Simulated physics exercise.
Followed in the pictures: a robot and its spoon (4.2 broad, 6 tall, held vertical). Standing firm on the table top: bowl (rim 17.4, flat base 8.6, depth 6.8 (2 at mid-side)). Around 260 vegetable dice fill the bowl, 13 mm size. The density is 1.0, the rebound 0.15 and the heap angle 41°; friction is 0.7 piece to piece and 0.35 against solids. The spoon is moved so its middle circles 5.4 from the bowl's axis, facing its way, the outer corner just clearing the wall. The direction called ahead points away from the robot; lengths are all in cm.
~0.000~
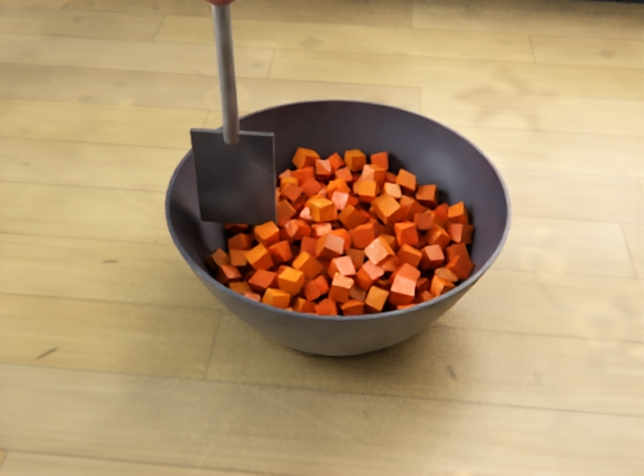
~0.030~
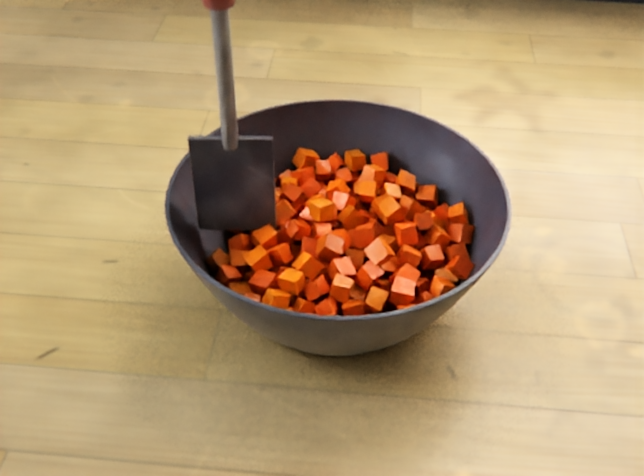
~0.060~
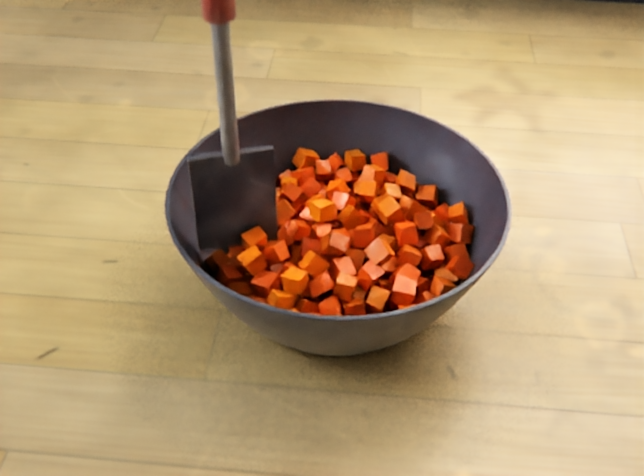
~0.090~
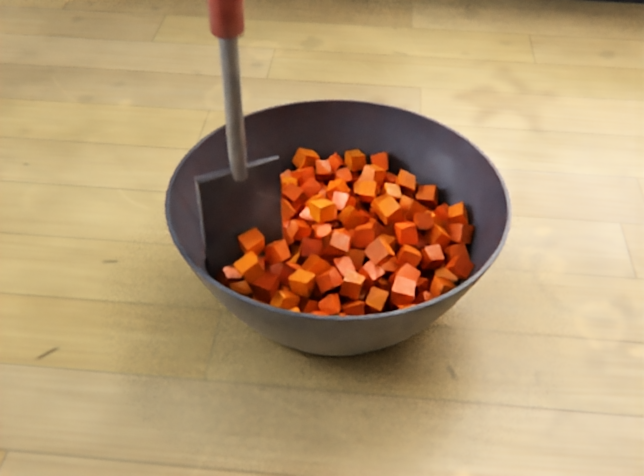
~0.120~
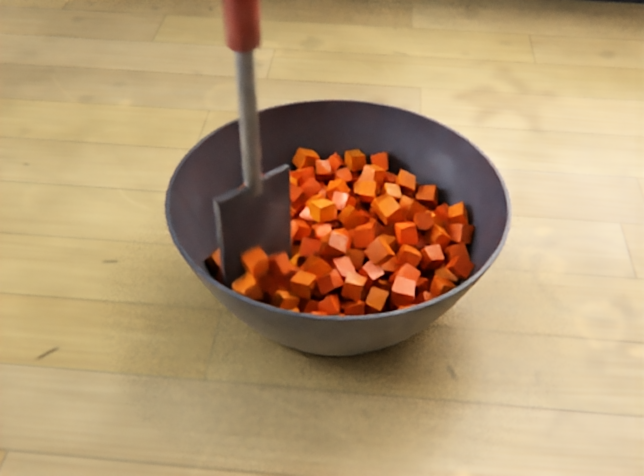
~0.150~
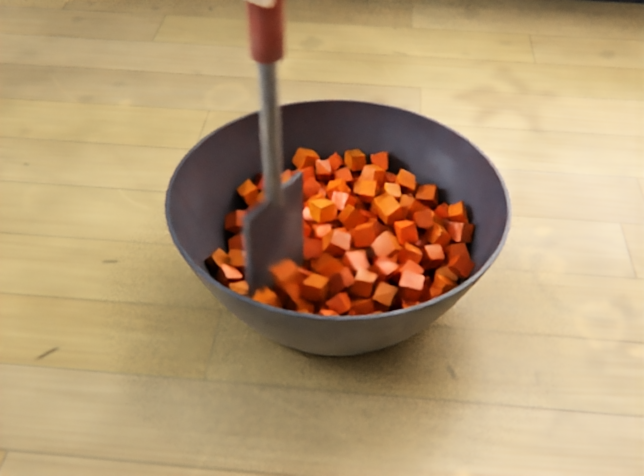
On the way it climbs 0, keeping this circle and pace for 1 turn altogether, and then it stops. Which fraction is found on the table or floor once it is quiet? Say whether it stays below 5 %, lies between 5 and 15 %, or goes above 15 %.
It lies between 5 and 15 %.
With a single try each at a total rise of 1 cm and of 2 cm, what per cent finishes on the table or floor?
Roughly 10 percent, then roughly 5 percent.
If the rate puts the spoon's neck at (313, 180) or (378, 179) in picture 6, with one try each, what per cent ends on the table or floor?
Some 10 and 20 per cent respectively.
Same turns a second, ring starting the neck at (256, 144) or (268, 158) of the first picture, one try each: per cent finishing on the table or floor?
I'd put it at around 15 and 10 percent.
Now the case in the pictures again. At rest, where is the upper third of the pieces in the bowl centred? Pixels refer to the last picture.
I'd say close to (296, 253).
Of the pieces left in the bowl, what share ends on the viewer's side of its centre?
About 55 per cent.
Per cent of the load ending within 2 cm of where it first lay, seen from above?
About 65 %.
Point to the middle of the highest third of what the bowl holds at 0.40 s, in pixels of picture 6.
Upper-third centre: Approx. (399, 201) px.
By 0.40 s, 177° round, highest piece 8 above the table; 265 in the bowl.
By 0.65 s, 293° round, highest piece 10 above the table; 248 in the bowl, 11 on the table or floor, 6 in flight or on the tool.
By 0.97 s, 0° round, highest piece 7 above the table; 240 in the bowl, 25 on the table or floor.
By 1.67 s, 0° round, highest piece 7 above the table; 240 in the bowl, 25 on the table or floor.
Final count, 240 in the bowl, 25 on the table or floor. That is 9 % on the table or floor.
